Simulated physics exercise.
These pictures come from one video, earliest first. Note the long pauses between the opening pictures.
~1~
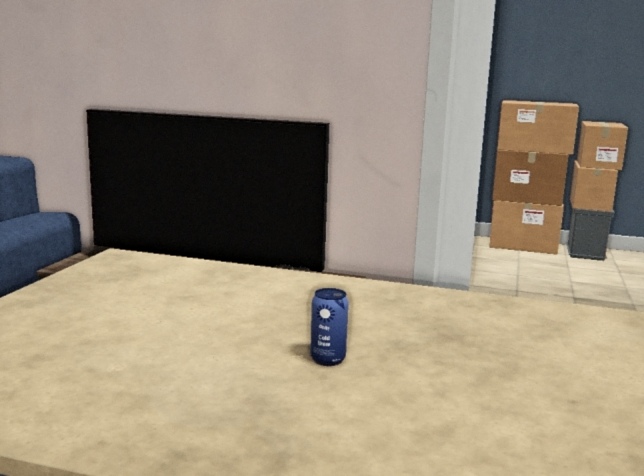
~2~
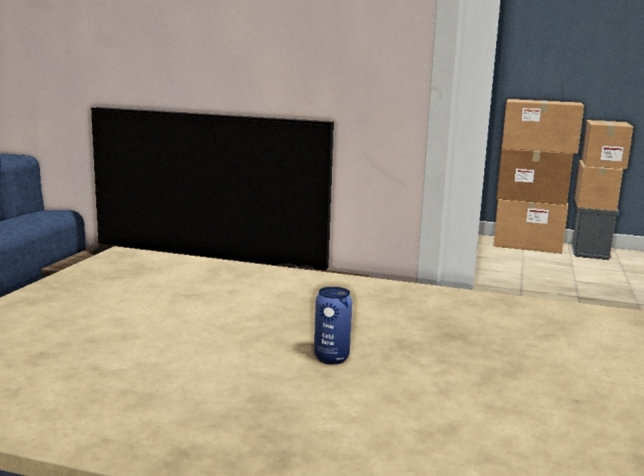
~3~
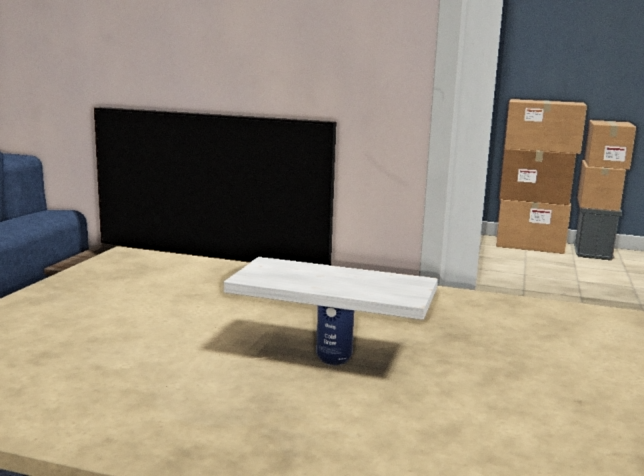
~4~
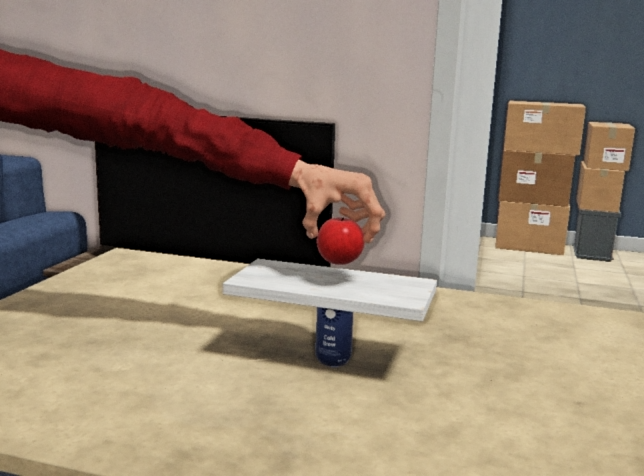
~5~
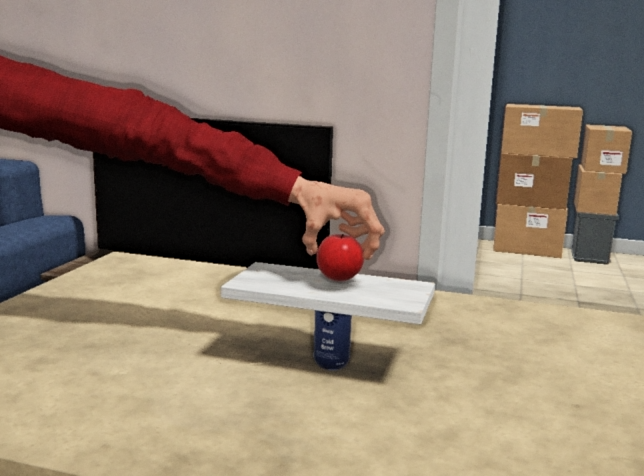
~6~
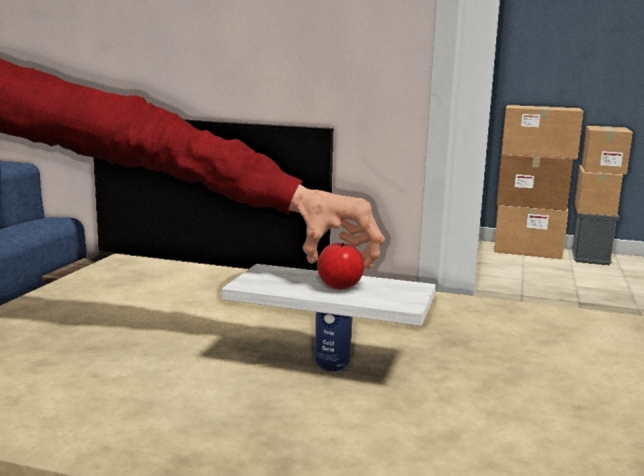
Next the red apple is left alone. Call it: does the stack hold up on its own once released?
Holds up.
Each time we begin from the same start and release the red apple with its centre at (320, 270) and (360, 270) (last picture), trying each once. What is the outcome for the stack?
Result one: The stack stands. Result two: The stack stands.
Then, 0.20 s after the last picture, nothing has stirred.
Then, 0.40 s after the last picture, red apple resting near (341, 267).
At rest, all 3 in place. Seen from the same camera at the end, red apple near (341, 267). The stack stays up.
